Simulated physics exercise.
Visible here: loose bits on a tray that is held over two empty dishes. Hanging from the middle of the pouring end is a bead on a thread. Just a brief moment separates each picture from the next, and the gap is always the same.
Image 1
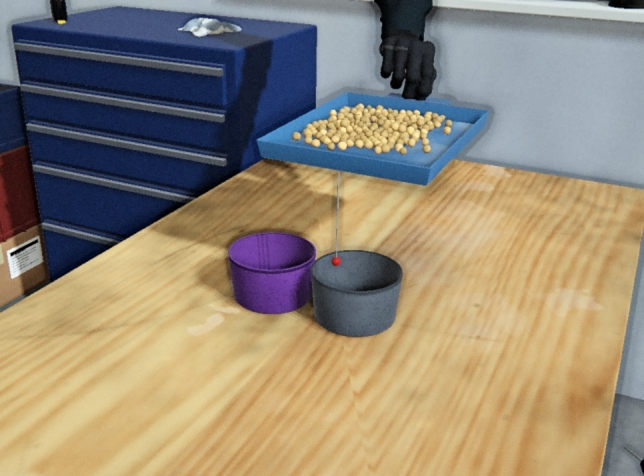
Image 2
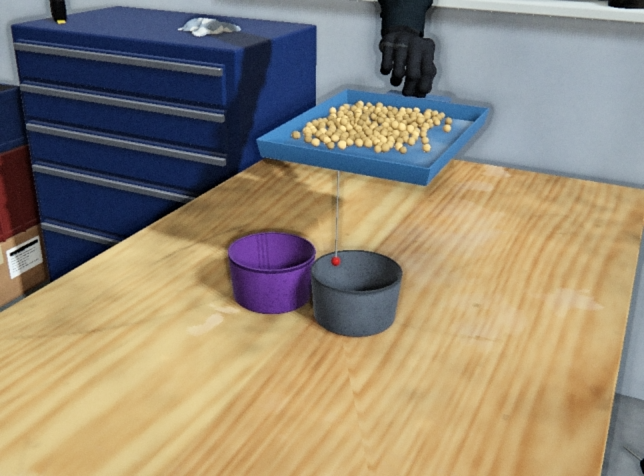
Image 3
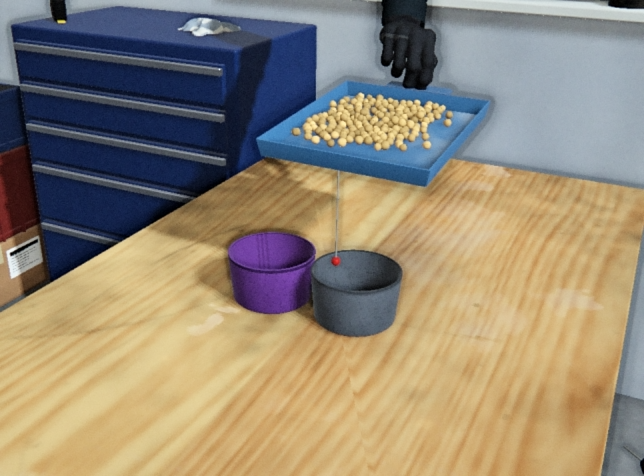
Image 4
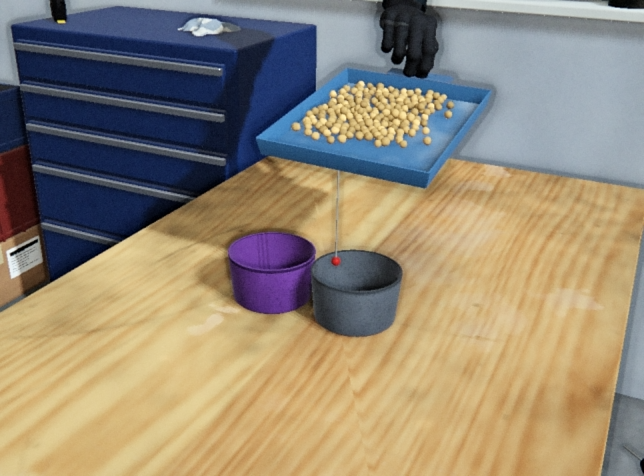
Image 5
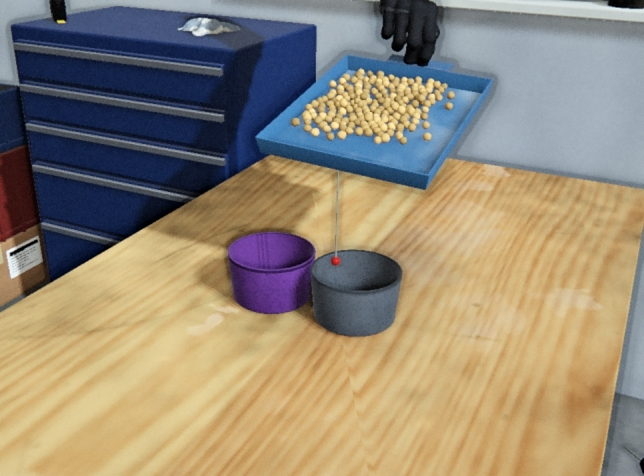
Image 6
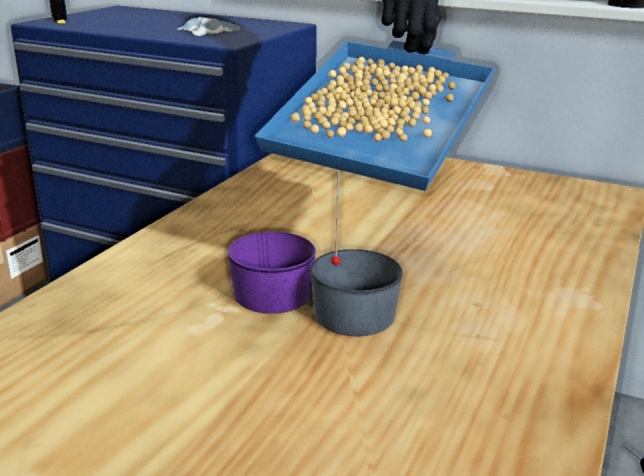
A blue tray of dried chickpeas, held at its back by a black-gloved hand above a purple dish and a gray one, slowly tilted as the hand raised its far side, its front edge dipping slightly rightward.
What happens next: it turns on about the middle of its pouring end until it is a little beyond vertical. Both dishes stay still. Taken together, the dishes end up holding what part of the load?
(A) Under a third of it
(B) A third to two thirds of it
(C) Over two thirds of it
Under a third of it (A).
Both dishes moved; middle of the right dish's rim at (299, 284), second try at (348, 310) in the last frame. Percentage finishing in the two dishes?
I'd expect some 20 percent, and then some 60 percent.
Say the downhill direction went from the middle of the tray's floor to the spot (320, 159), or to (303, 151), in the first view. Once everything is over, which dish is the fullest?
One after the other: The leftmost dish, the leftmost dish.
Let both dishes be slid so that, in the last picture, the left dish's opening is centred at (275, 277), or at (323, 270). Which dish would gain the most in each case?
The one on the right side; the one on the right side.
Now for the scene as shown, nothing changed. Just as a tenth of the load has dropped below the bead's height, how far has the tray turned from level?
Approx. reading: About 90°.
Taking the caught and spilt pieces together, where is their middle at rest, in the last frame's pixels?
Last view, centre at rest - approx. (365, 364).
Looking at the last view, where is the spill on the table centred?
The centre sits near (367, 365).
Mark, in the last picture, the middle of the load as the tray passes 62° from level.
Look about (368, 149) in the last picture.
Soon, tray tipped steeply; nearly all on the tray; a stray few outside both; a stray few in the air.
A while on, tray tipped past a quarter turn; about two thirds on the tray; a stray few in the right dish; about a quarter outside both; about a quarter in the air.
Towards the end, tray tipped past a quarter turn; a stray few in the right dish; nearly all outside both.
Finally, tray tipped past a quarter turn; a stray few in the right dish; none in the left dish; nearly all outside both.
